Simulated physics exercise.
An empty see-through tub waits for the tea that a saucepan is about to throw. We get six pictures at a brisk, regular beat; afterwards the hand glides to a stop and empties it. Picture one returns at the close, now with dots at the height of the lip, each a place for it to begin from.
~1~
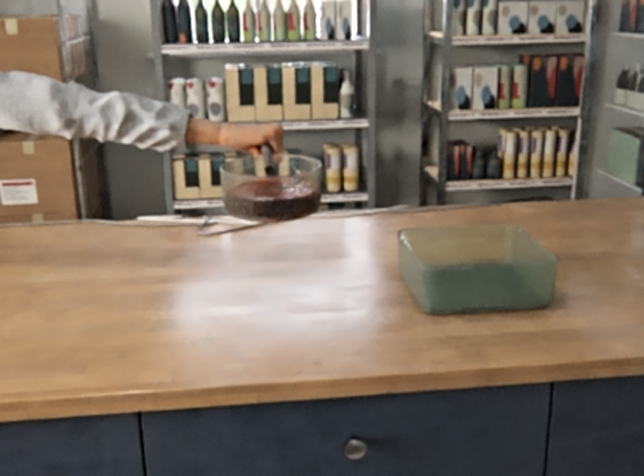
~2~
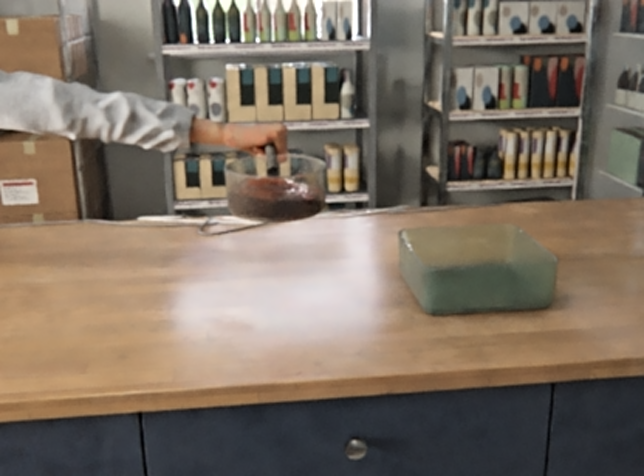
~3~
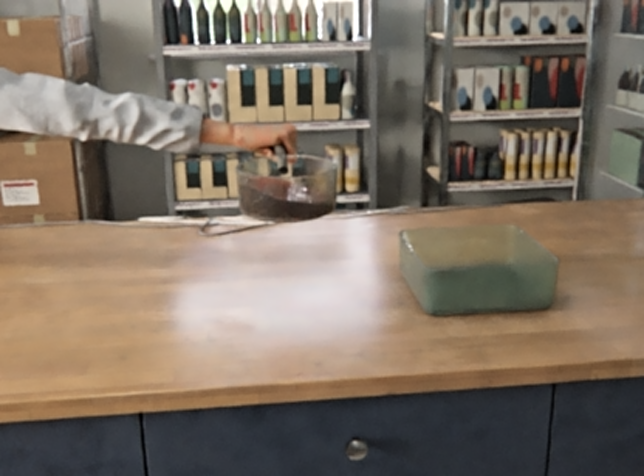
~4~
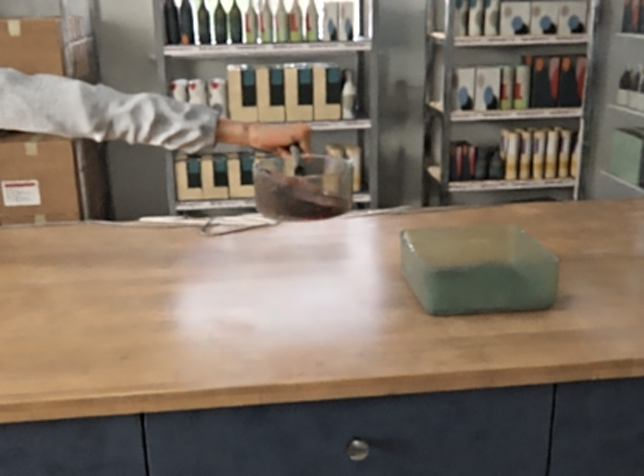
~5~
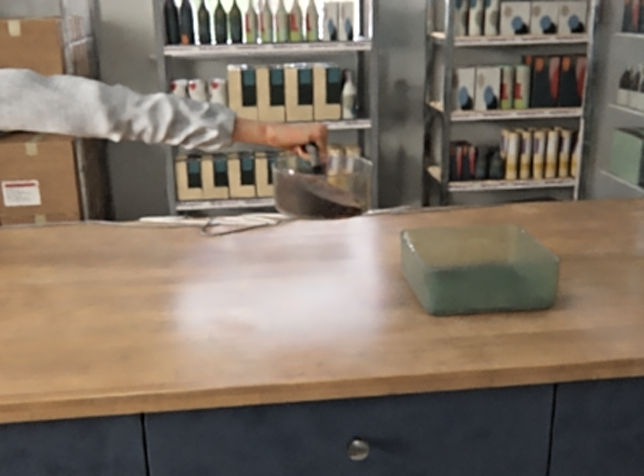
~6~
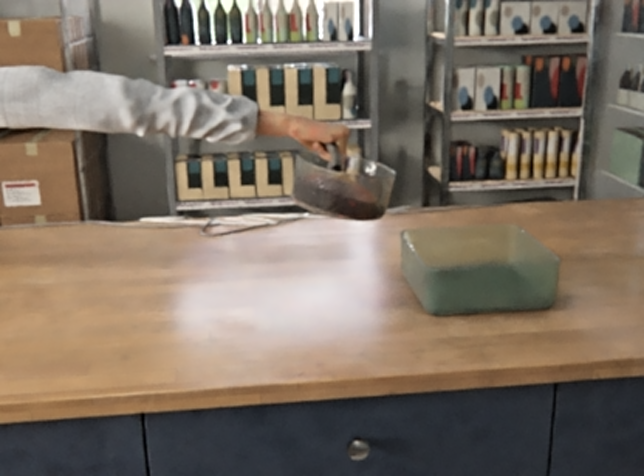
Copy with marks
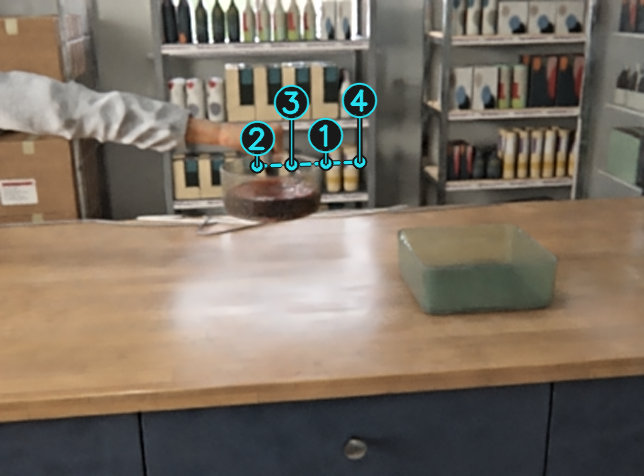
A hand in a light grey sleeve, reaching in from the left, carries a clear saucepan of dark liquid steadily rightward above the counter, then tilts it slightly to the right. On the wooden counter's right side sits a greenish see-through tub, above dark blue drawers. The fixed, front-facing view shows a storeroom with stocked metal shelves and cardboard boxes behind.
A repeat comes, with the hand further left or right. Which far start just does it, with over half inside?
Go for 3.
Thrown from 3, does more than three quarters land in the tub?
No, it does not.
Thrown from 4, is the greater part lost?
No, that is safe.
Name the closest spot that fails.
The answer is 2.
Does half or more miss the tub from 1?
No, not at all.
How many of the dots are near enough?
Three of them.
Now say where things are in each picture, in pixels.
In the first picture, upright, lip at (319, 163); tub from (421, 312) to (550, 304); nothing has left yet.
In the second picture, upright, lip at (324, 163); nothing has left yet.
In the third picture, upright, lip at (335, 164); nothing has left yet.
In the fourth picture, upright, lip at (351, 163); nothing has left yet.
In the fifth picture, upright, lip at (370, 163); nothing has left yet.
In the sixth picture, tipped about 12°, lip at (393, 171); nothing has left yet.
In cyan, 1 at (325, 163); 2 at (257, 166); 3 at (291, 164); 4 at (359, 162).
With 1, about 87 % lands in the tub, 7 % falls short and 5 % goes beside or beyond.
With 2, about 32 % lands in the tub, 61 % falls short and 6 % goes beside or beyond.
With 3, about 62 % lands in the tub, 27 % falls short and 11 % goes beside or beyond.
With 4, about 78 % lands in the tub, 8 % falls short and 14 % goes beside or beyond.
